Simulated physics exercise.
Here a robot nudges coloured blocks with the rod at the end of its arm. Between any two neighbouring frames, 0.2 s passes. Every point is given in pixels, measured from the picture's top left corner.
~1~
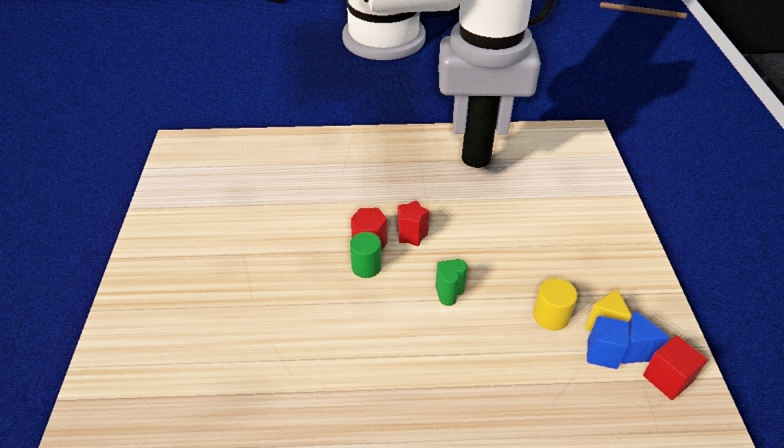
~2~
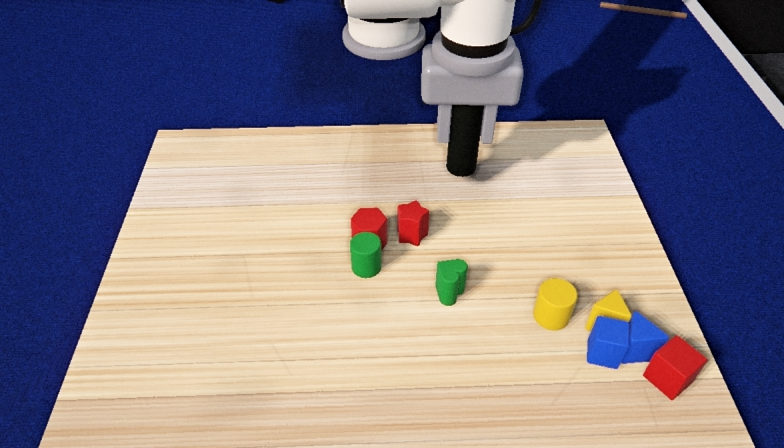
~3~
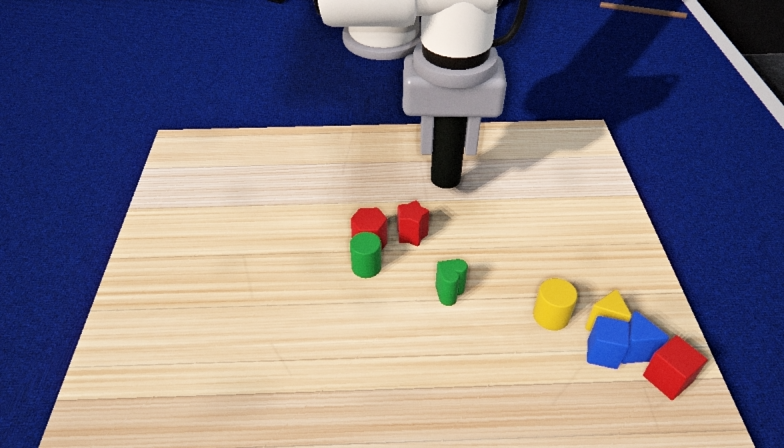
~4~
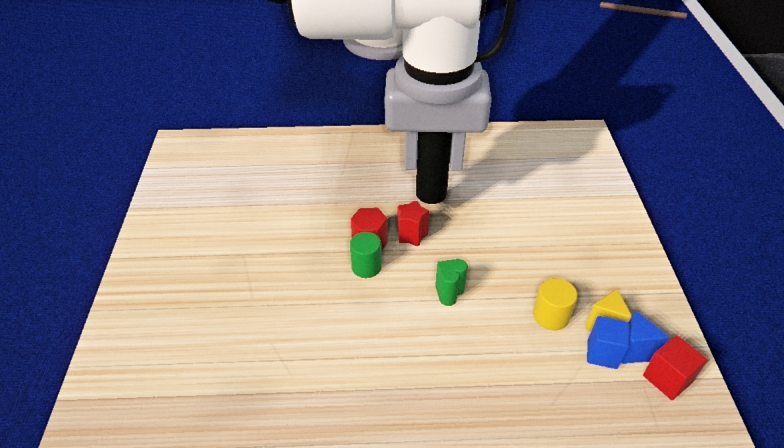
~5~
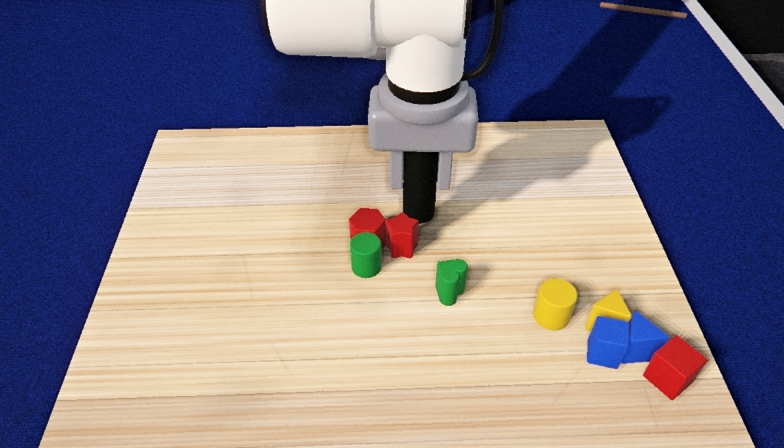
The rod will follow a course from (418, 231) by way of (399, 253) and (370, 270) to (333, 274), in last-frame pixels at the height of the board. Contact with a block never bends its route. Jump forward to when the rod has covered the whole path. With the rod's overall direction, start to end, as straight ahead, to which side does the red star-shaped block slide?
The answer is left.
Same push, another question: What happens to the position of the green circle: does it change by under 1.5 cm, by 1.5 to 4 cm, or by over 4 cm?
Displaced more than 4 cm.
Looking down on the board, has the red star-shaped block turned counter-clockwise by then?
Yes, that is how it ends up.
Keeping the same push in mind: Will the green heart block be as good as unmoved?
It seems so.
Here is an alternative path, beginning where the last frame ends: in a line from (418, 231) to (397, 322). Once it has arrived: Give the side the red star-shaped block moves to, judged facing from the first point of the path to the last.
It moves off to the right.
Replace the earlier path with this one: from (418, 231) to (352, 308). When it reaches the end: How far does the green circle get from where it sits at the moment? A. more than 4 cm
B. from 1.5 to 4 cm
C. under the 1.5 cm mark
Correct choice: A.
What follows on the original path. One third of the way, rod (399, 235); green circle (350, 252); red star-shaped block (382, 248).
Two thirds of the way, rod (369, 253); green circle (325, 264); red star-shaped block (358, 269), turned 20° anticlockwise.
At the end, rod (331, 256); green circle (307, 270); red hexagon still; red star-shaped block (351, 273), turned 50° anticlockwise; green heart block still.
